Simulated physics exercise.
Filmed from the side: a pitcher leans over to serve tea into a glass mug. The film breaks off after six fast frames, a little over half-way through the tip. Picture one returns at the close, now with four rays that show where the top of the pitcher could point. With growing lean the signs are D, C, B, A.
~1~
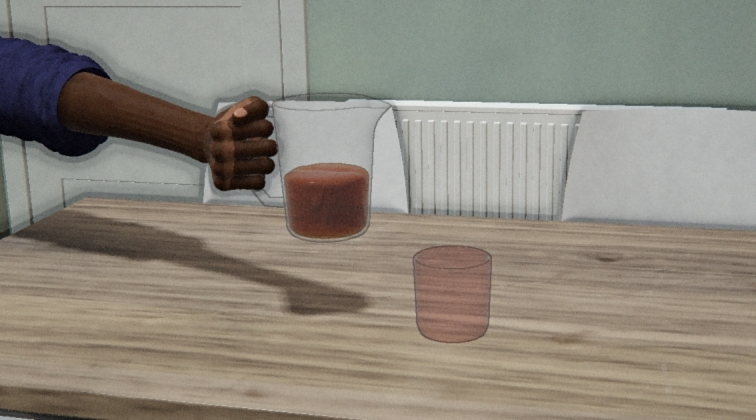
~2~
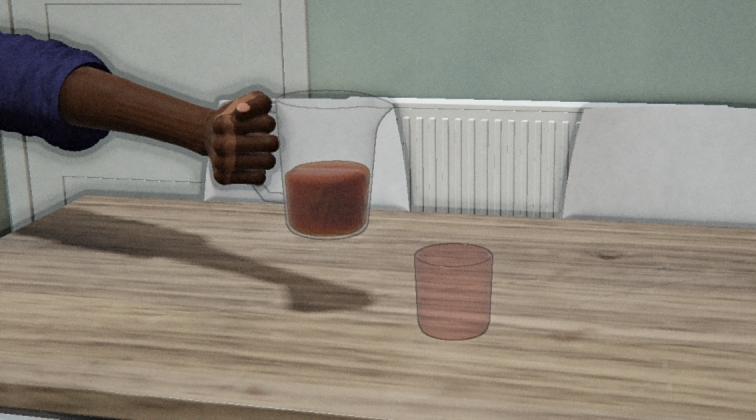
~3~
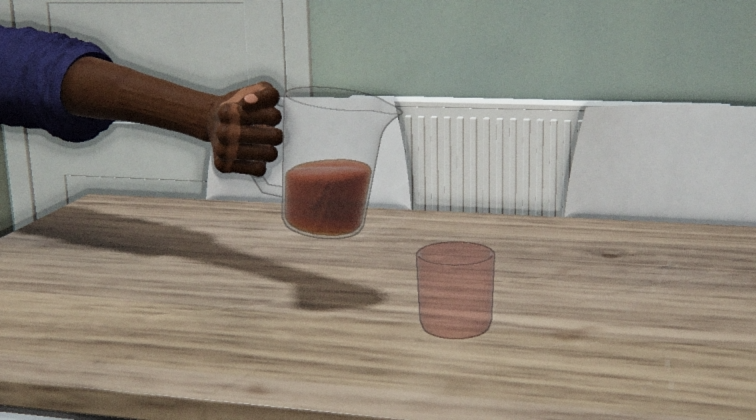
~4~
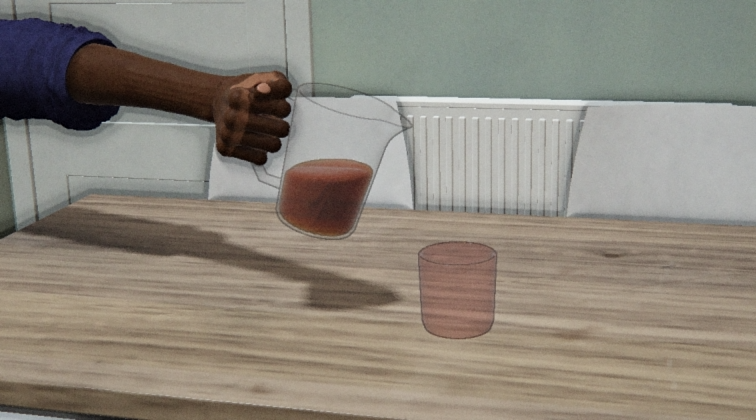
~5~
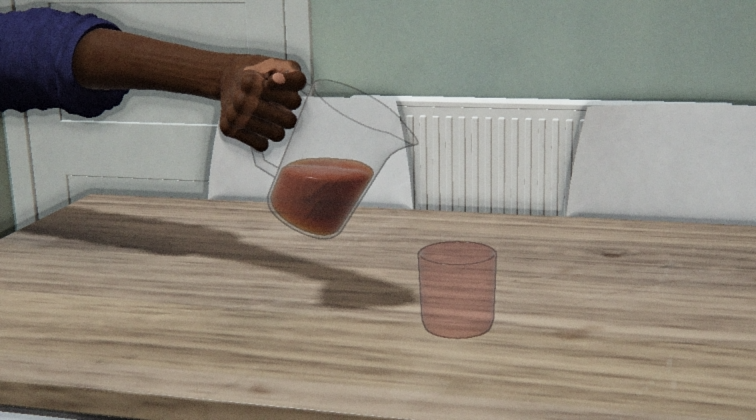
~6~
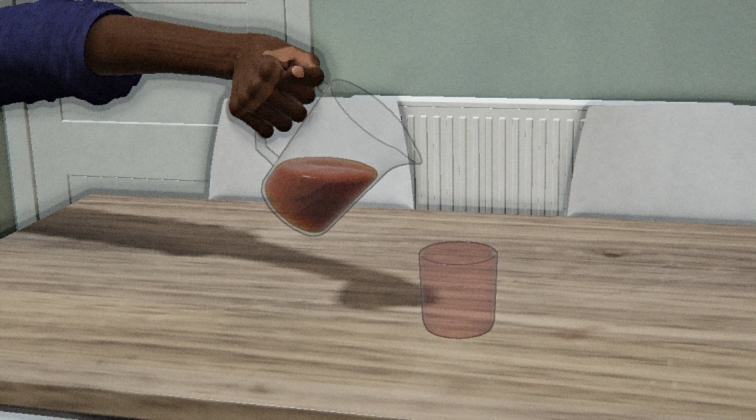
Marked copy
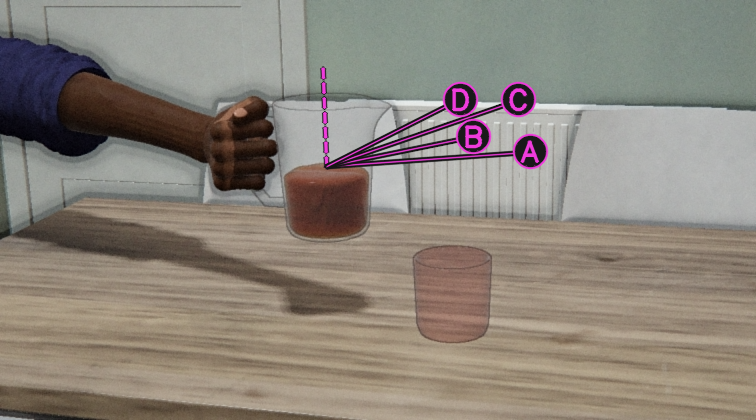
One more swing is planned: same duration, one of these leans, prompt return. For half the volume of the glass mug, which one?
Mark B.
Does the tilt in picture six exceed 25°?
Yes, it does.
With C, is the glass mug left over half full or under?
Under.
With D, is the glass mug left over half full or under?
Under.
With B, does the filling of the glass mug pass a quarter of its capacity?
Yes.
On the marked copy, A at (513, 153); B at (457, 140); C at (502, 105); D at (445, 107).
With A, the glass mug ends with about 71 % of what it can hold.
With B, the glass mug ends with about 52 % of what it can hold.
With C, the glass mug ends with about 31 % of what it can hold.
With D, the glass mug ends with about 14 % of what it can hold.
